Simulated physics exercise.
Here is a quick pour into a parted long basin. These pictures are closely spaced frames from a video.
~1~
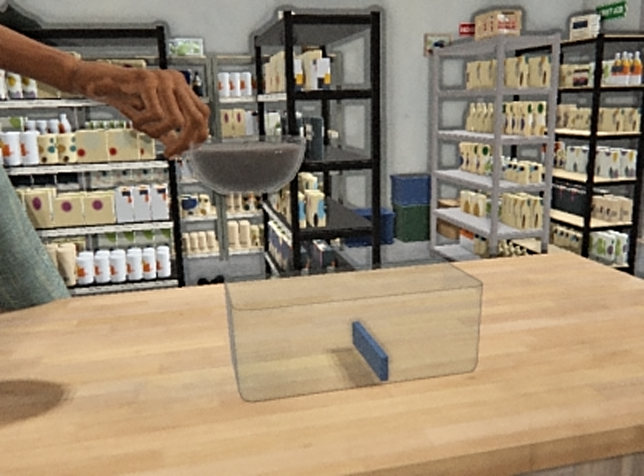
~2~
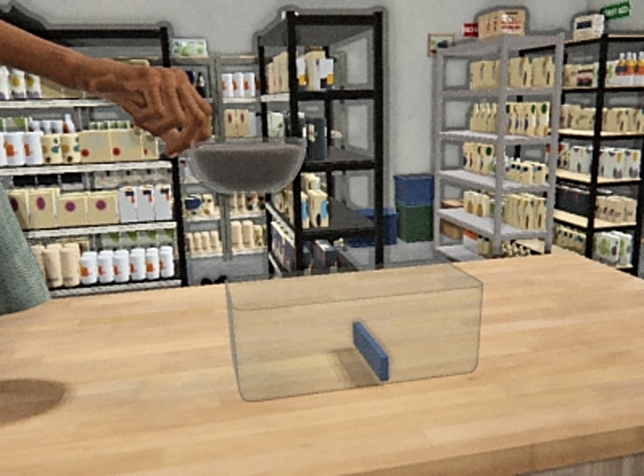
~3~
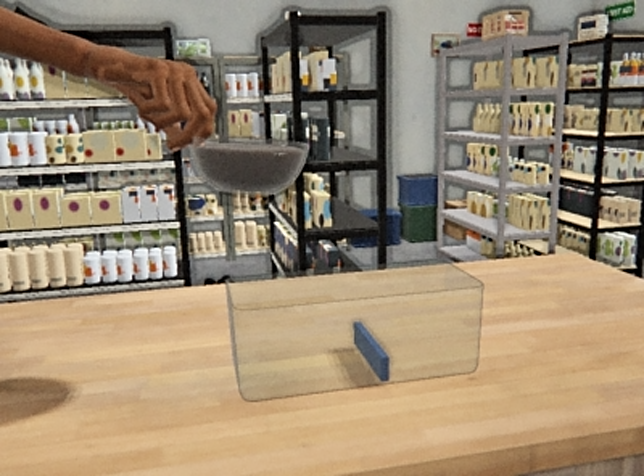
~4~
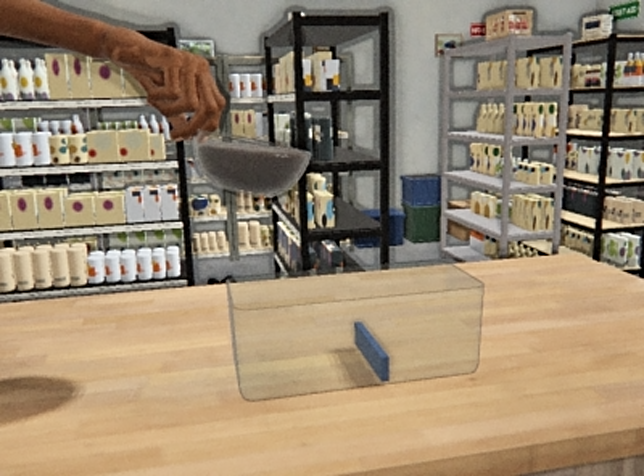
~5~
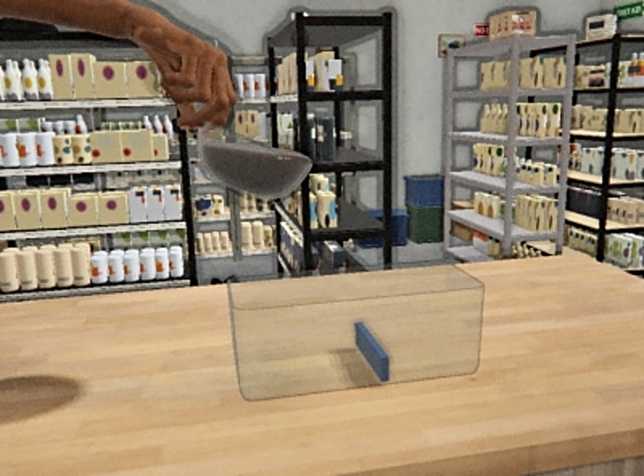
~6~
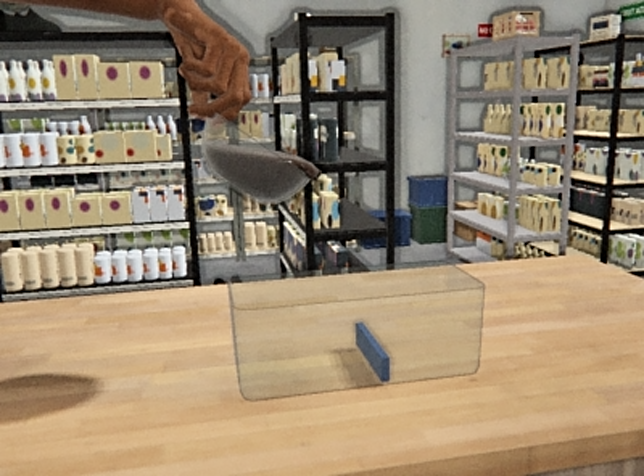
At the start, a hand from the left holds a bowl of dark coffee level above a clear long basin with a low blue wall inside, on a wooden counter. The hand tips the bowl rightward, slightly at first, then steeply, until a little coffee slips over its right rim.
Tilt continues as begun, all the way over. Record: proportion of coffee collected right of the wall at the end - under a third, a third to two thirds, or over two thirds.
Fails to reach a third.
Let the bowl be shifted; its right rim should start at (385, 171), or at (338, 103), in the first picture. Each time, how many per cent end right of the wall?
It would come to near 70 per cent, and then near 60 per cent.
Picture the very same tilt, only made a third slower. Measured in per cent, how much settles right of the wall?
Close to 30 per cent.
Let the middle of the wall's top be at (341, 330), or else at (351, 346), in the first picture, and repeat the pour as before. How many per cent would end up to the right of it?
It would come to roughly 60 per cent the first time and roughly 45 per cent the second.
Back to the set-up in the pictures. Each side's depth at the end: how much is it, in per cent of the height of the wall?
The left side ends up close to 50, the right side close to 20.
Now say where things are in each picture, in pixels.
In the first picture, it leans 0°; its right rim is at (303, 139); the coffee meets the walls at (189, 151) and (301, 145); the long basin's rim runs from (228, 295) to (462, 272); the wall's top is at (369, 339).
In the second picture, it leans 2°; its right rim is at (304, 141); the coffee meets the walls at (190, 150) and (302, 146).
In the third picture, it leans 6°; its right rim is at (307, 146); the coffee meets the walls at (192, 147) and (303, 149).
In the fourth picture, it leans 14°; its right rim is at (309, 155); the coffee meets the walls at (197, 145) and (305, 152).
In the fifth picture, it leans 24°; its right rim is at (309, 165); the coffee meets the walls at (200, 145) and (307, 159); 2 per cent is over the edge.
In the sixth picture, it leans 36°; its right rim is at (308, 178); the coffee meets the walls at (204, 147) and (298, 164); 9 per cent is over the edge.
A moment on, the bowl is tipped right over and 6 per cent is still to pour, 39 is left of the wall and 5 right of it.
Next, the bowl is tipped right over and 0 per cent is still to pour, 81 is left of the wall and 16 right of it.
Then the bowl is tipped right over and 0 per cent is still to pour, 74 is left of the wall and 21 right of it.
Later the bowl is tipped right over and 0 per cent is still to pour, 73 is left of the wall and 22 right of it.
Finally, 73 per cent lies left of the wall, 22 right of it and 5 outside.
